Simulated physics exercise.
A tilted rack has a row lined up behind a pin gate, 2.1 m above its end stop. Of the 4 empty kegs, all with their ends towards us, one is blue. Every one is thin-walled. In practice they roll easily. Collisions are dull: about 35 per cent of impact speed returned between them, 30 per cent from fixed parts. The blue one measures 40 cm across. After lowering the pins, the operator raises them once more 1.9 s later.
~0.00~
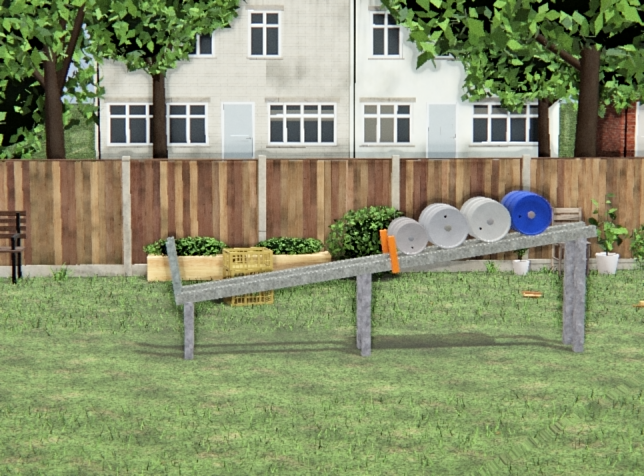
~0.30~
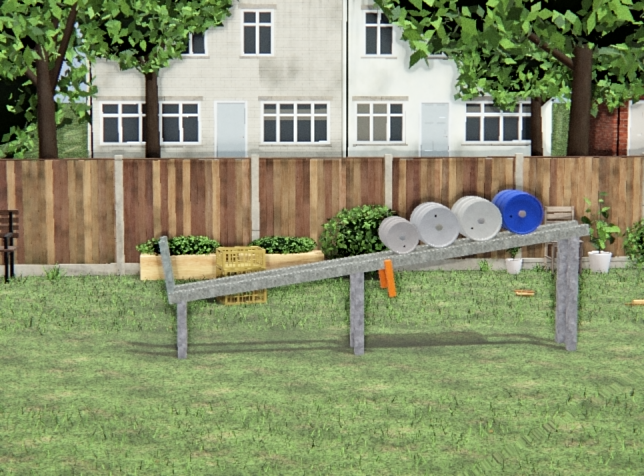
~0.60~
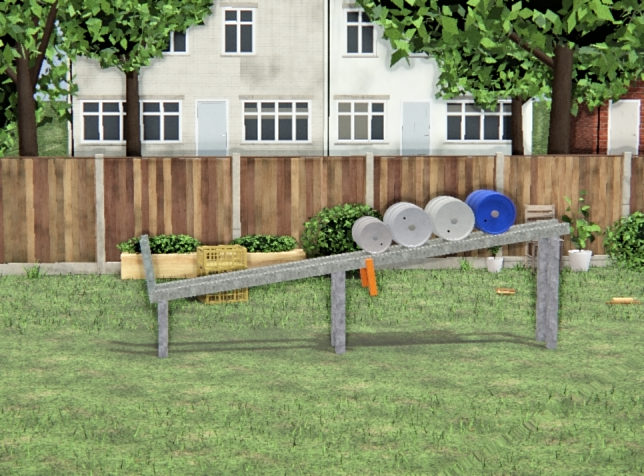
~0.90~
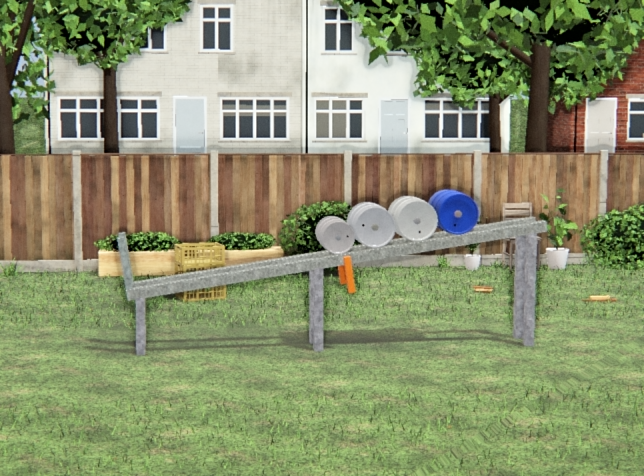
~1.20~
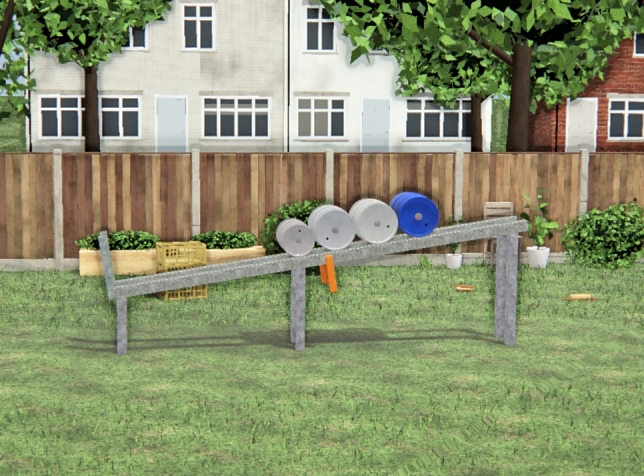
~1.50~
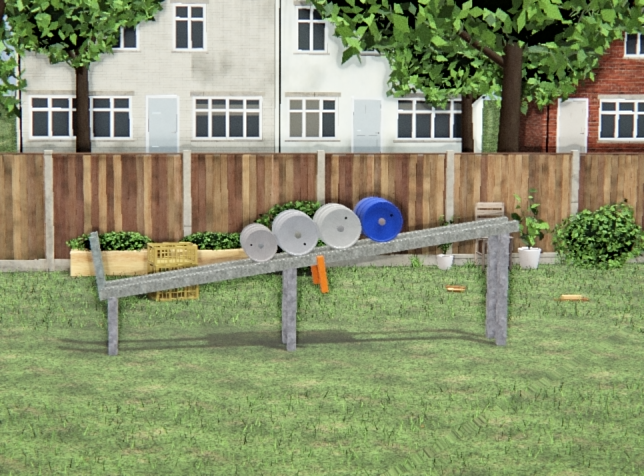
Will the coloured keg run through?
It gets away.
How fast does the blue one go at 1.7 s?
Estimated speed near 1.0 m/s.
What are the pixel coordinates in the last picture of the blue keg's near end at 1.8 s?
I'd put it somewhere around (348, 228) in that view.
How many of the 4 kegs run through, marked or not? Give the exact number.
I make it 4 exactly.
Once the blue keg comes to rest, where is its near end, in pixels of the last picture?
(244, 244).
Then, 1.7 s in, blue is on the rails, 40 cm above the pins, rolling left; 2 through so far.
Then, 1.8 s in, blue is on the rails, 30 cm above the pins, rolling left; 3 through so far.
Then, 2.0 s in, blue is on the rails, 5 cm above the pins, rolling left; 3 through so far.
Then, 2.2 s in, blue is in the air, 15 cm below the pins, rolling left; 4 through so far.
In the end (2.9 s), blue is on the rails, 70 cm below the pins; 4 through so far.
